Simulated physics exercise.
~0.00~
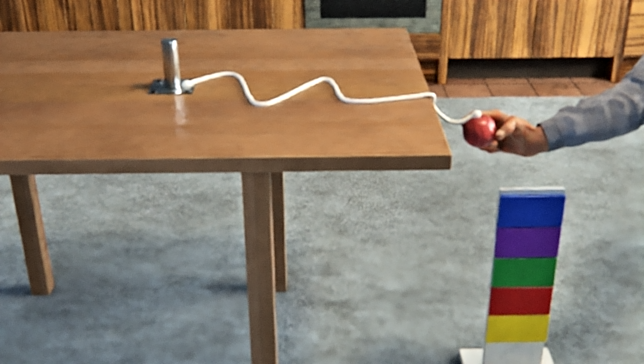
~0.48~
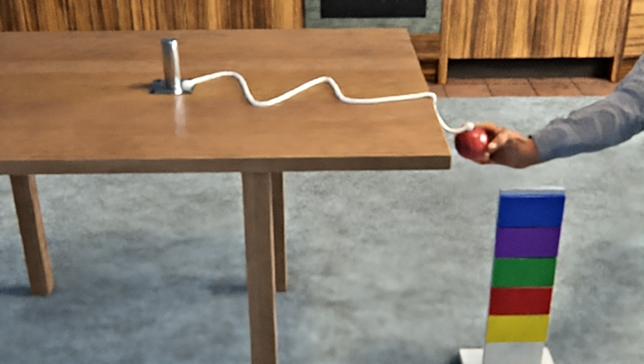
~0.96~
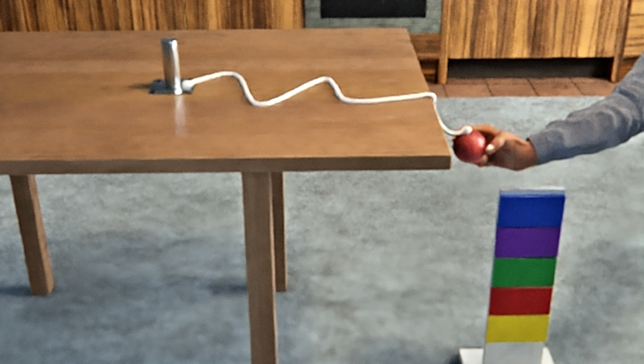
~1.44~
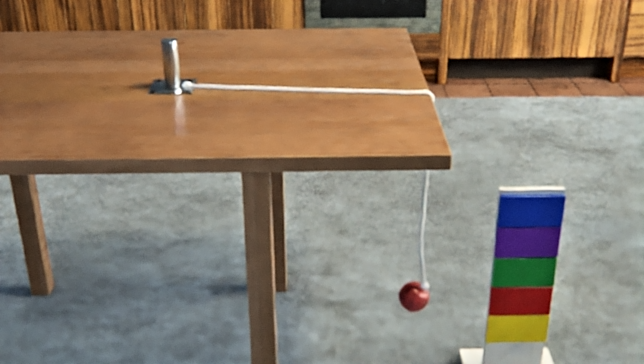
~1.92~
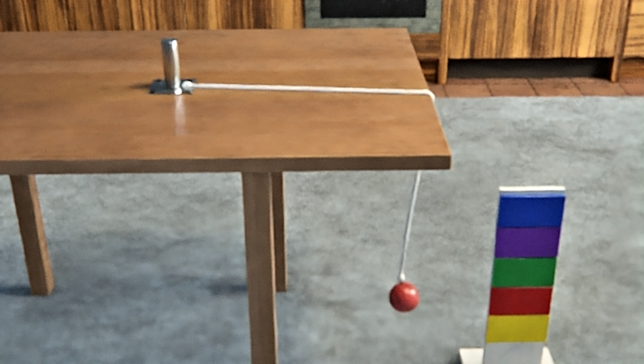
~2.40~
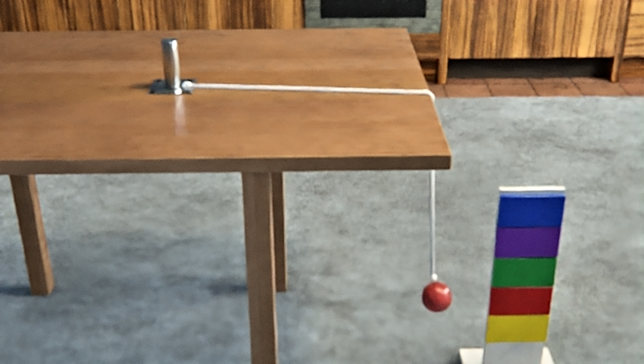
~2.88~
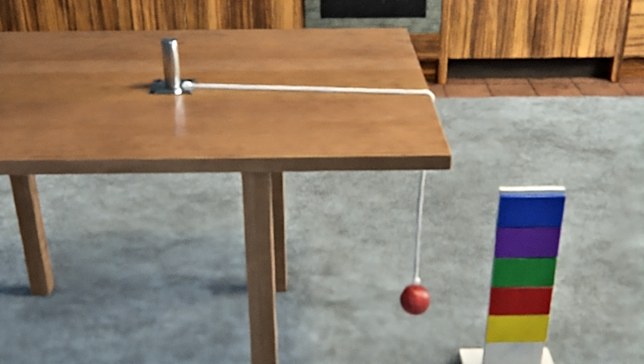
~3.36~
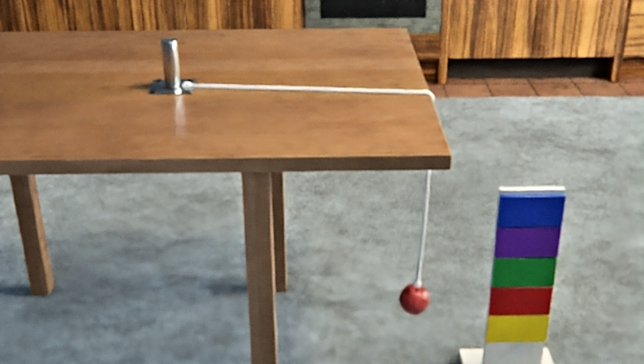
A red apple, held by a hand on a white lead tied to a metal post on a table, was let go, dropped past the table's edge, swung slightly left and right, and ended hanging level with the red band of a coloured stand.
